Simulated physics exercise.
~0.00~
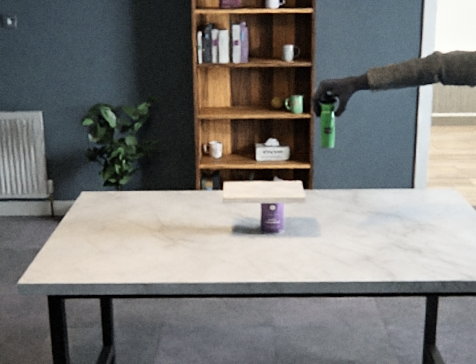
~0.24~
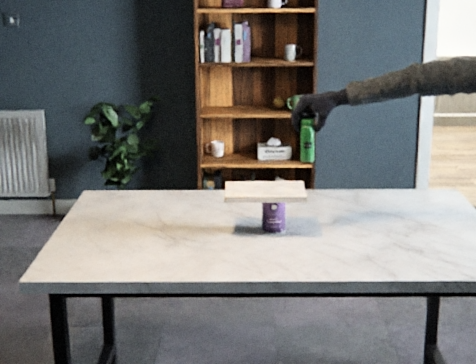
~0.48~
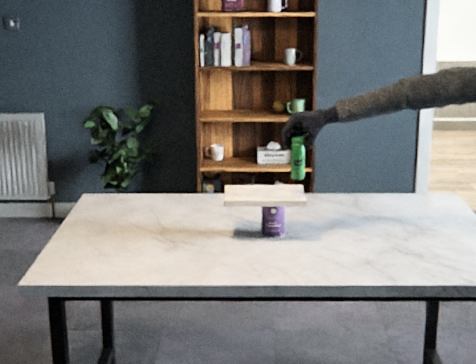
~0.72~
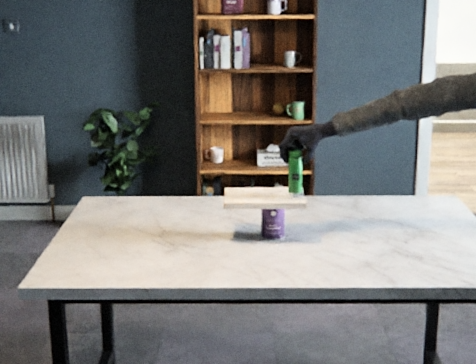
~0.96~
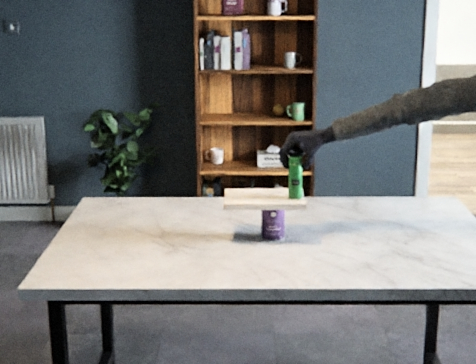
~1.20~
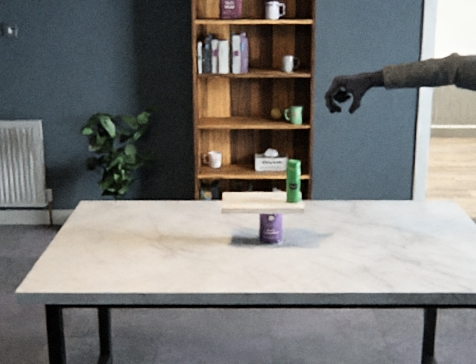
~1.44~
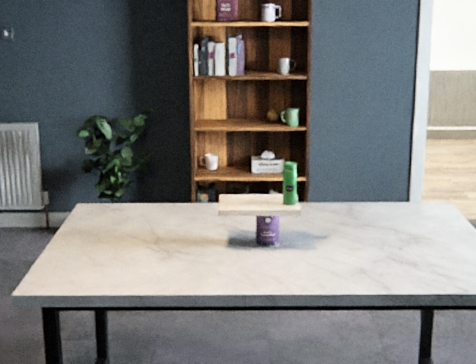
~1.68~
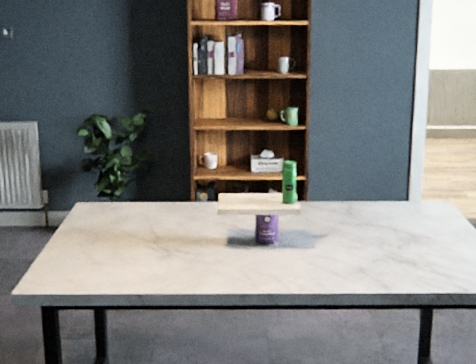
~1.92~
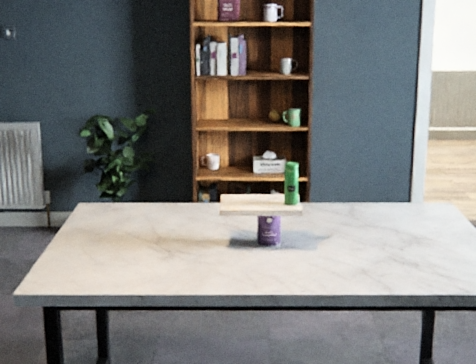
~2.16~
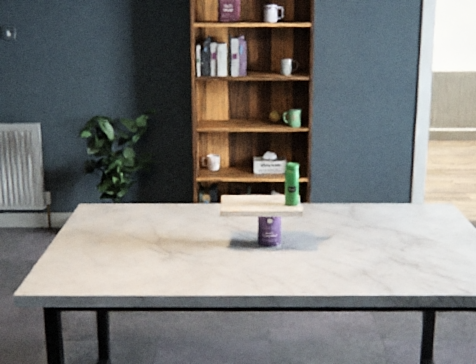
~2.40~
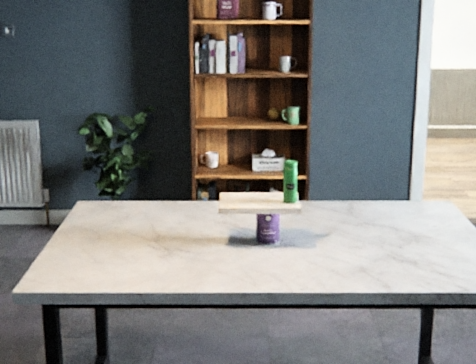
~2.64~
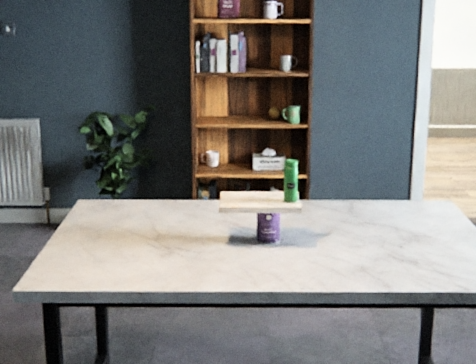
A green shaker hangs from a dark-gloved hand reaching in from the right, above a pale marble-topped table seen from the front by a slightly swaying camera. On the table a purple tin holds up a flat whitish board, with a wooden bookcase, a leafy plant and a white radiator against the dark wall behind. The hand moves the shaker left and down, then sets it upright near the board's right end. The fingers let go and the arm draws back out of view to the right. The shaker stays standing off-centre, and board and tin stay put beneath it.
